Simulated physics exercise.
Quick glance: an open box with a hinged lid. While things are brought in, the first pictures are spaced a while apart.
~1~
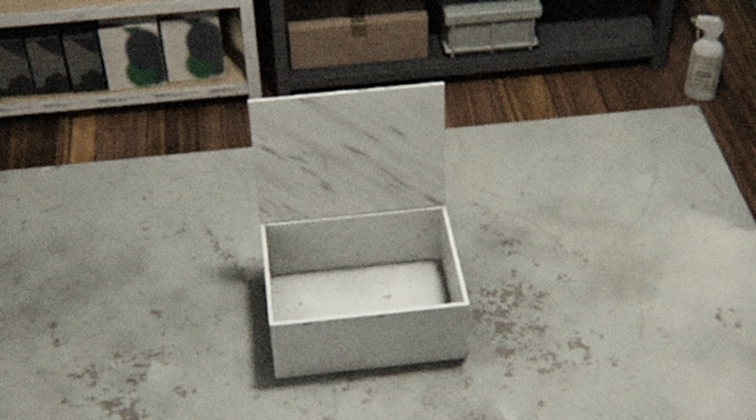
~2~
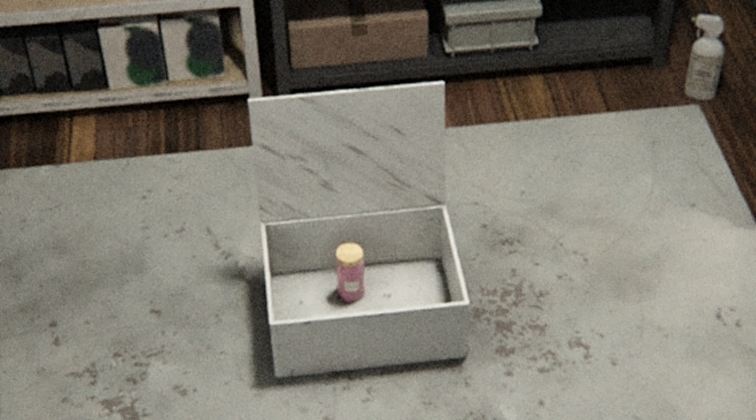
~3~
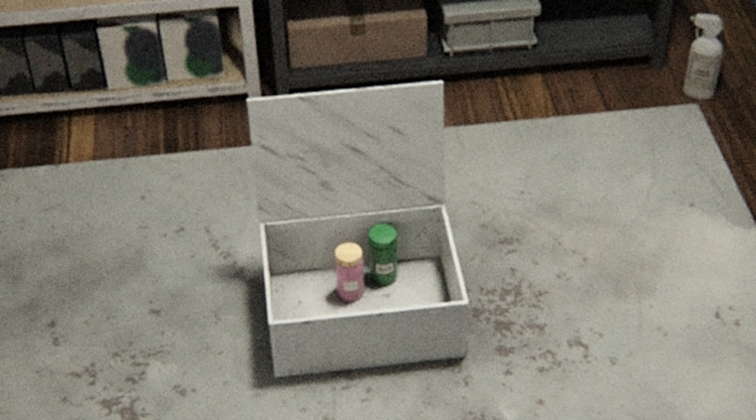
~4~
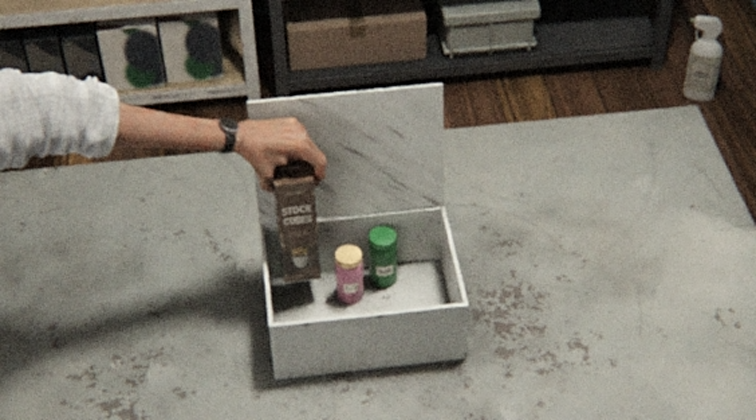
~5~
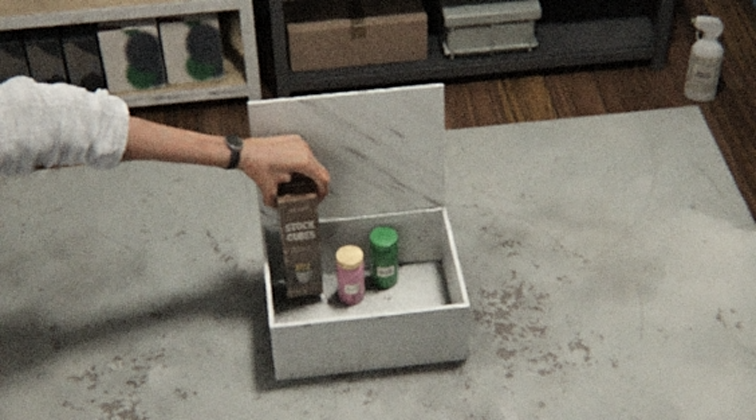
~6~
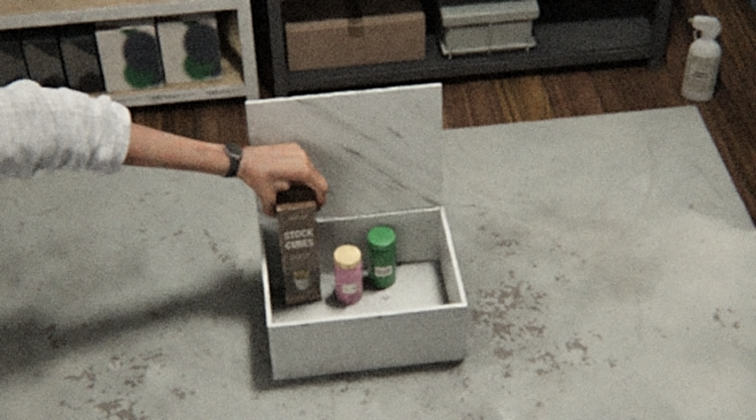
At the start, an open white box with a raised lid sits empty on a worn grey surface. A pink container with a pale cap appears inside, then a green shaker beside it. A hand reaches in from the left, lowers a brown stock cubes carton into the box and keeps holding it.
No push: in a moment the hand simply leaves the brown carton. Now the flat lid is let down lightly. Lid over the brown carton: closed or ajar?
Ajar.
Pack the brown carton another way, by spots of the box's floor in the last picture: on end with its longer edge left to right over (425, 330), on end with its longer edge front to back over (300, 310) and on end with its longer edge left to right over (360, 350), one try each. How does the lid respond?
The lid is kept raised the first time, is kept raised the second time and is kept raised the third time.
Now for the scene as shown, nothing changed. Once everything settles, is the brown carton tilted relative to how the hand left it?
It ends up tilted.
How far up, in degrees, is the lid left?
It stays some 14° above the rim.
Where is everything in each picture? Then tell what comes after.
In the first frame, the last thing is not in view yet.
In the second frame, the last thing is not in view yet.
In the third frame, the last thing is not in view yet; green shaker (383, 255).
In the fourth frame, coming down; brown carton (296, 223); green shaker (383, 257).
In the fifth frame, coming down; brown carton (300, 238); green shaker (384, 258).
In the sixth frame, put in, still held; brown carton (298, 246); green shaker (382, 258).
Then, 2.80 s after the last picture, lid 70° above the rim; brown carton tipped 5° from how it was near (299, 249).
Then, 3.50 s after the last picture, lid 36° above the rim; brown carton tipped 37° from how it was near (305, 279).
At rest, lid 15° above the rim; tipped over in the box, brown carton; the other 2 in place. Seen from the same camera at the end, brown carton near (313, 289).
